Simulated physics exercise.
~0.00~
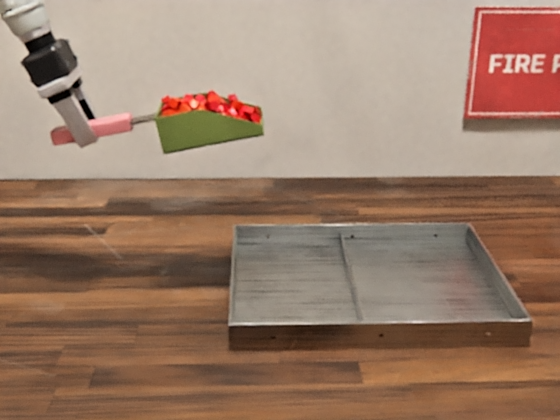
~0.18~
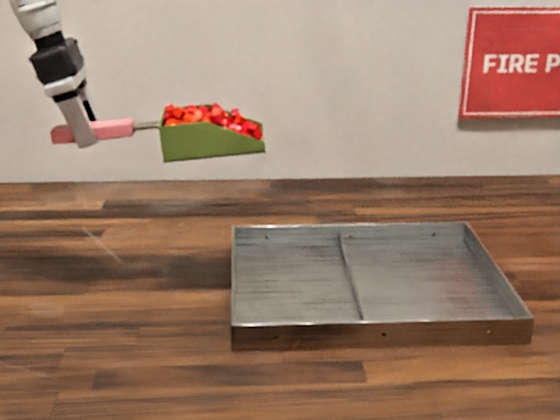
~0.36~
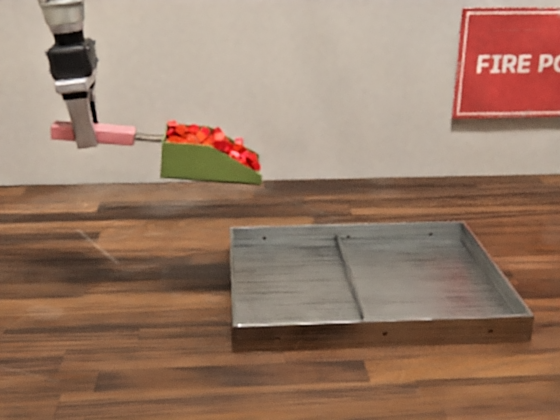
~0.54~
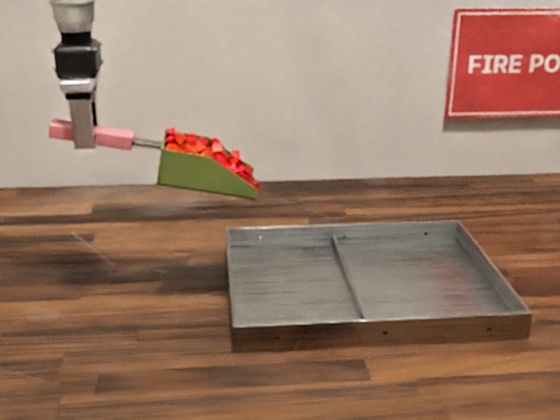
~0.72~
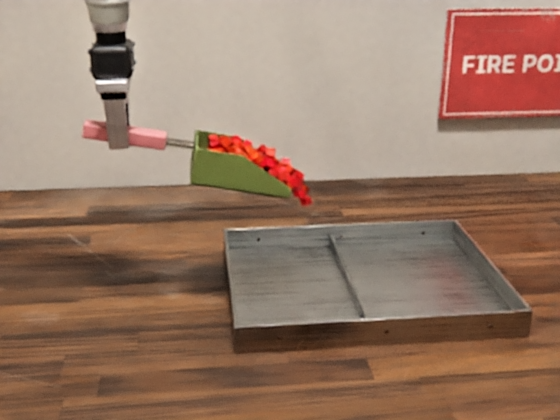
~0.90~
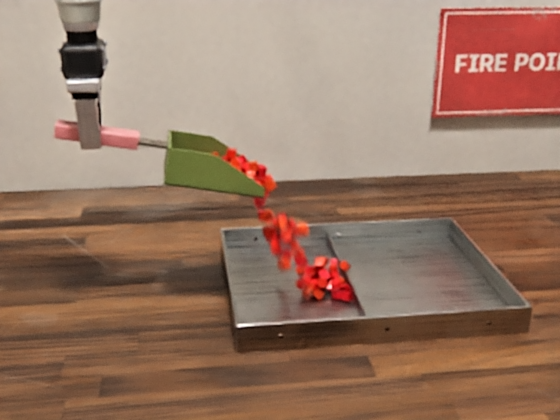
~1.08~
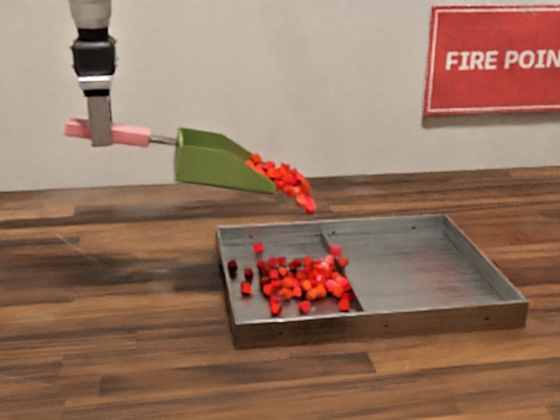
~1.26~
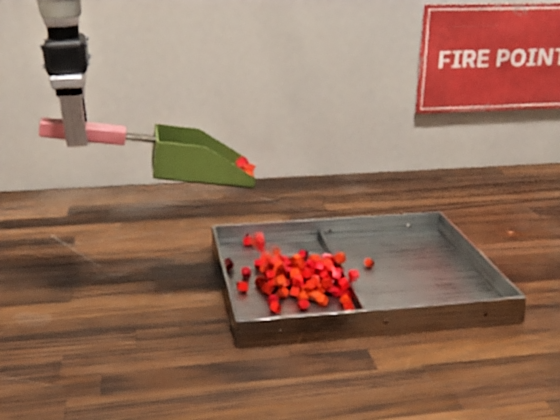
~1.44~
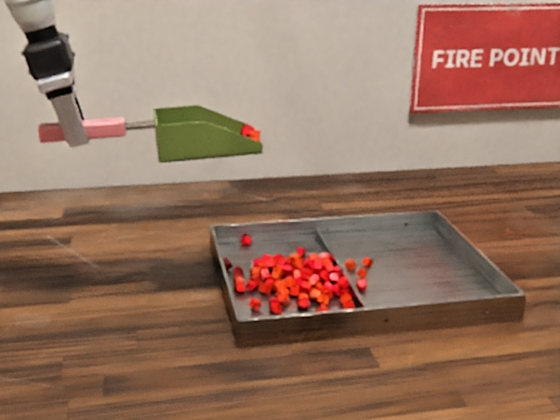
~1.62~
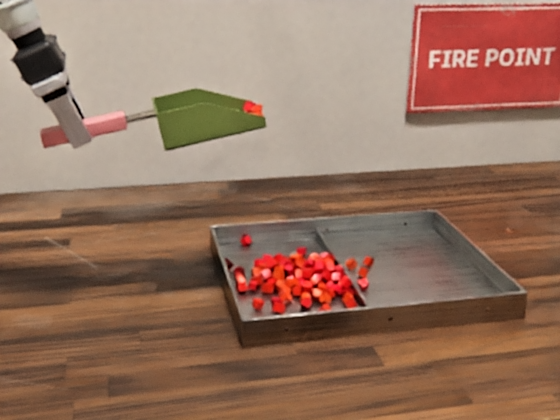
Above a wooden tabletop, a robot arm tilts a green scoop, spilling red diced pieces into a divided metal tray, then levels it.
